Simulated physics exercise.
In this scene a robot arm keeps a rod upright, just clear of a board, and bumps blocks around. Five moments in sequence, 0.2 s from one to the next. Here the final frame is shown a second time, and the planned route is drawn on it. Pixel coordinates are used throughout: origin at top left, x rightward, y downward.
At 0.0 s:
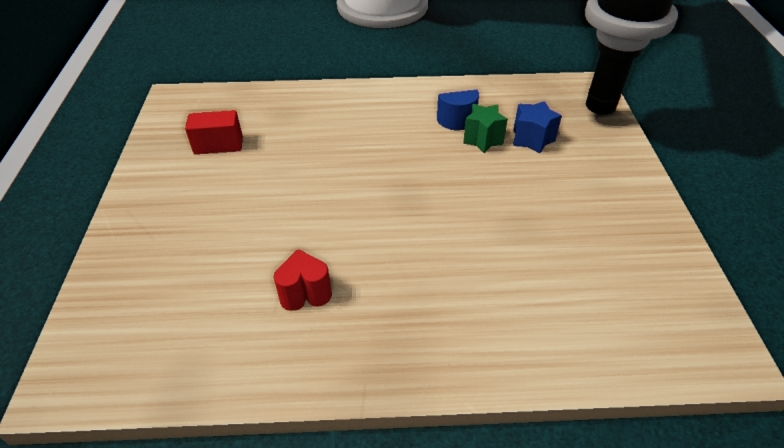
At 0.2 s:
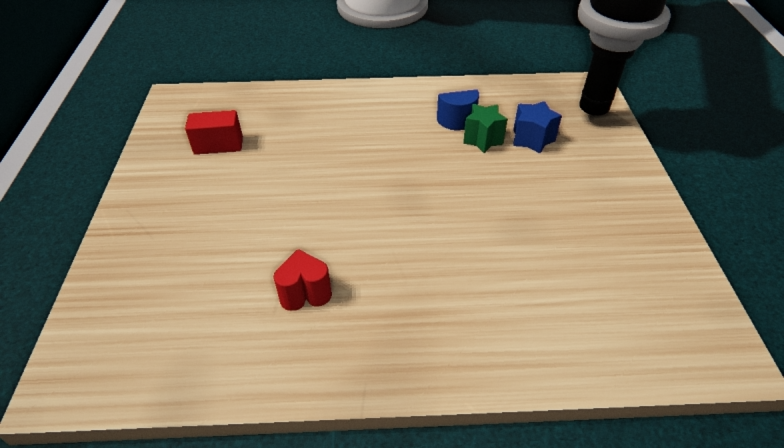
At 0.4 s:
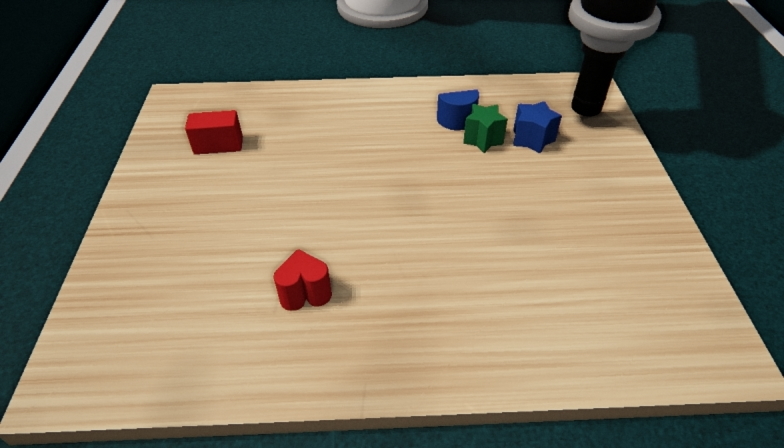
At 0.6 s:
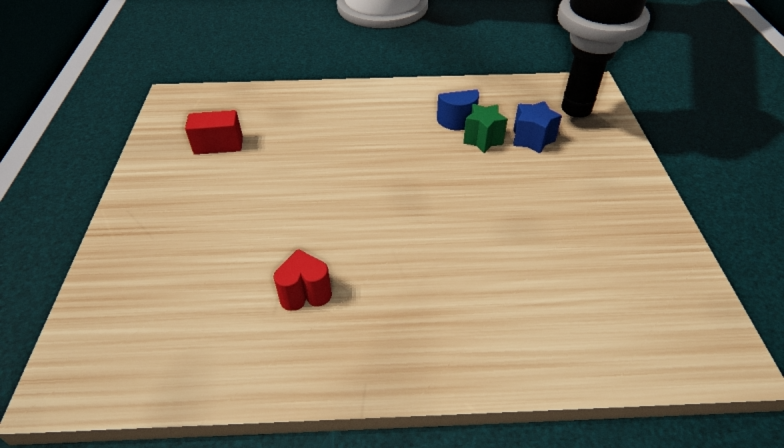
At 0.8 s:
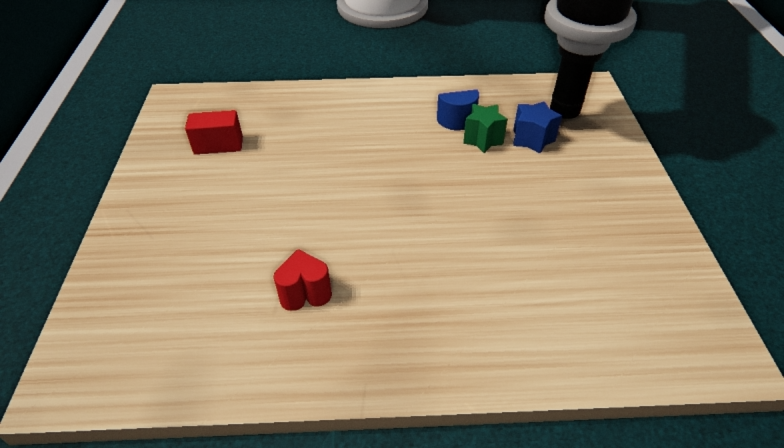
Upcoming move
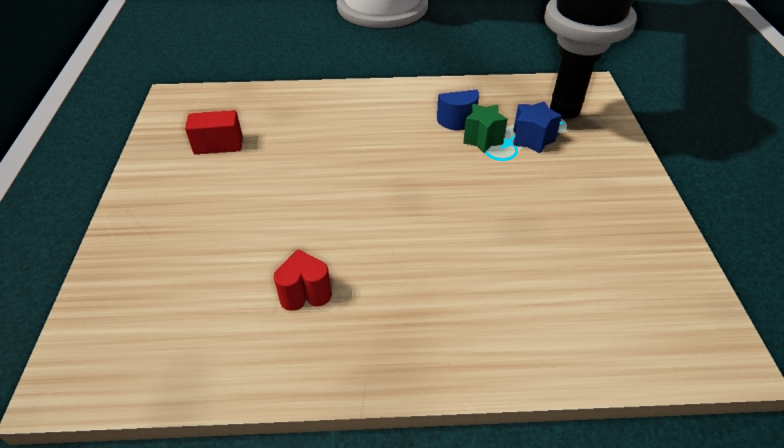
A black rod slides left toward the blue star while the blocks stay still.
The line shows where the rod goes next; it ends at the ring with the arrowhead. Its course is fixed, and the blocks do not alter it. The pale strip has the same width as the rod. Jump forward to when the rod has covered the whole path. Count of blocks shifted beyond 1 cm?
The answer is two blocks.
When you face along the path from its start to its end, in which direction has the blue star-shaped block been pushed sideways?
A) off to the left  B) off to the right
It's A.
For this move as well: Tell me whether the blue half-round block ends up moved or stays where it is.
It stays put.
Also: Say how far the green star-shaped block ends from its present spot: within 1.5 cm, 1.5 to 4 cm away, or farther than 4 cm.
Between 1.5 and 4 cm.
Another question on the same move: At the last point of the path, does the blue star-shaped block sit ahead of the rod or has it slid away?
At that point it is up front.
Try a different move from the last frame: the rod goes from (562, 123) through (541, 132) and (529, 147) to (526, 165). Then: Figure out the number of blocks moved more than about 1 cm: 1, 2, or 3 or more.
Two blocks shift.
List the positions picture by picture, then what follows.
The first picture shows rod tip at (600, 107); block tops, blue half-round block at (461, 96); green star-shaped block at (487, 114); blue star-shaped block at (538, 113).
The second picture shows rod at (594, 108); blocks unchanged.
The third picture shows rod at (586, 109); blocks unchanged.
The fourth picture shows rod at (576, 110); blocks unchanged.
The fifth picture shows rod at (565, 111); blue half-round block at (461, 96); green star-shaped block at (487, 114); blue star-shaped block at (538, 113).
Path on the board, from (562, 123) by way of (537, 127) and (516, 136) to (501, 149).
On the path given first. Halfway along, rod at (527, 119); green star-shaped block at (481, 116), turned 25° clockwise; blue star-shaped block at (521, 123), turned 35° anticlockwise.
At the end, rod at (503, 137); blue half-round block in place; green star-shaped block at (469, 120), turned 80° clockwise; blue star-shaped block at (504, 144), turned 55° anticlockwise.
